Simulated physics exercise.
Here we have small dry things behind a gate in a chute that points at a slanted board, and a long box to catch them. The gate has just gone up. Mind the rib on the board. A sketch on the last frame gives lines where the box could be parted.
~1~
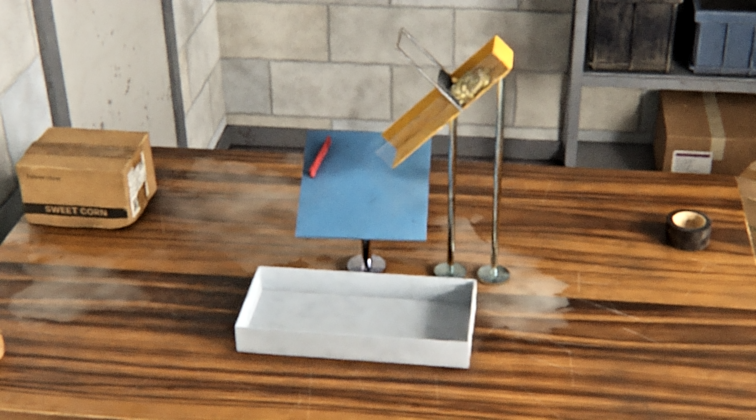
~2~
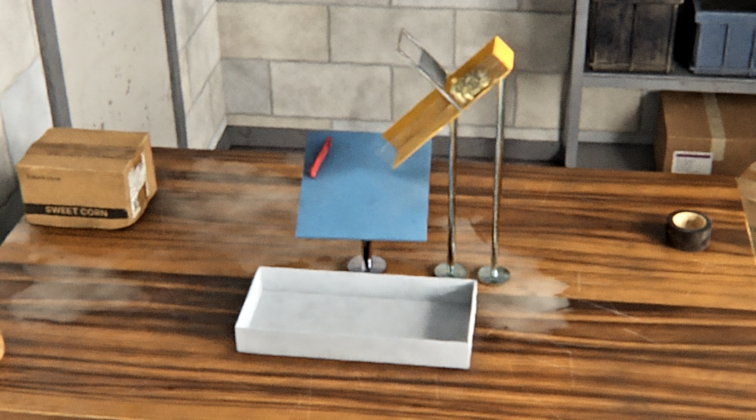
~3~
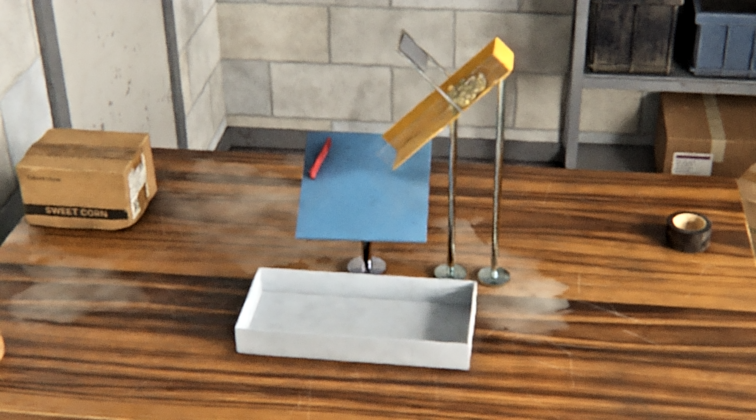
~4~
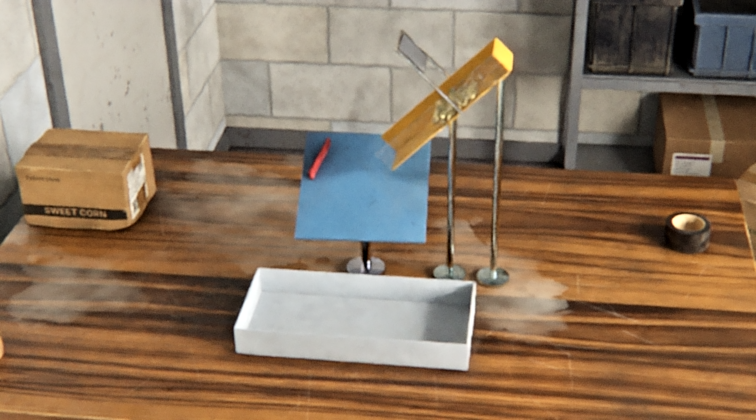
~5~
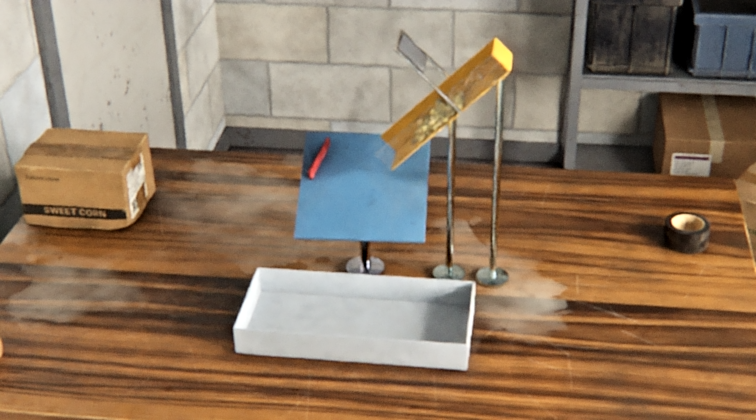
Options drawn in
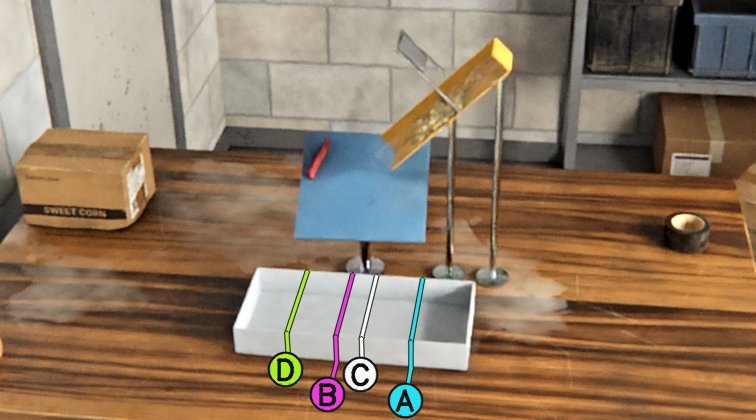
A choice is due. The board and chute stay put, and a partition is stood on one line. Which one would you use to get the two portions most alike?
D.
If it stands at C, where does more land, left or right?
Left.
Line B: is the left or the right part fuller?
More lands on the left.
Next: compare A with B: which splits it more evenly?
Here it is line B.
On the marked copy, line A crosses the front rim at (411, 341); line B crosses the front rim at (335, 335); line C crosses the front rim at (361, 337); line D crosses the front rim at (287, 332).
For line A, of what is caught, the whole lot on the left of the divider, none at all on the right.
For line B, of what is caught, the bulk on the left of the divider, a small share on the right.
For line C, of what is caught, all but a few on the left of the divider, a small share on the right.
For line D, of what is caught, close to half on the left of the divider, close to half on the right.
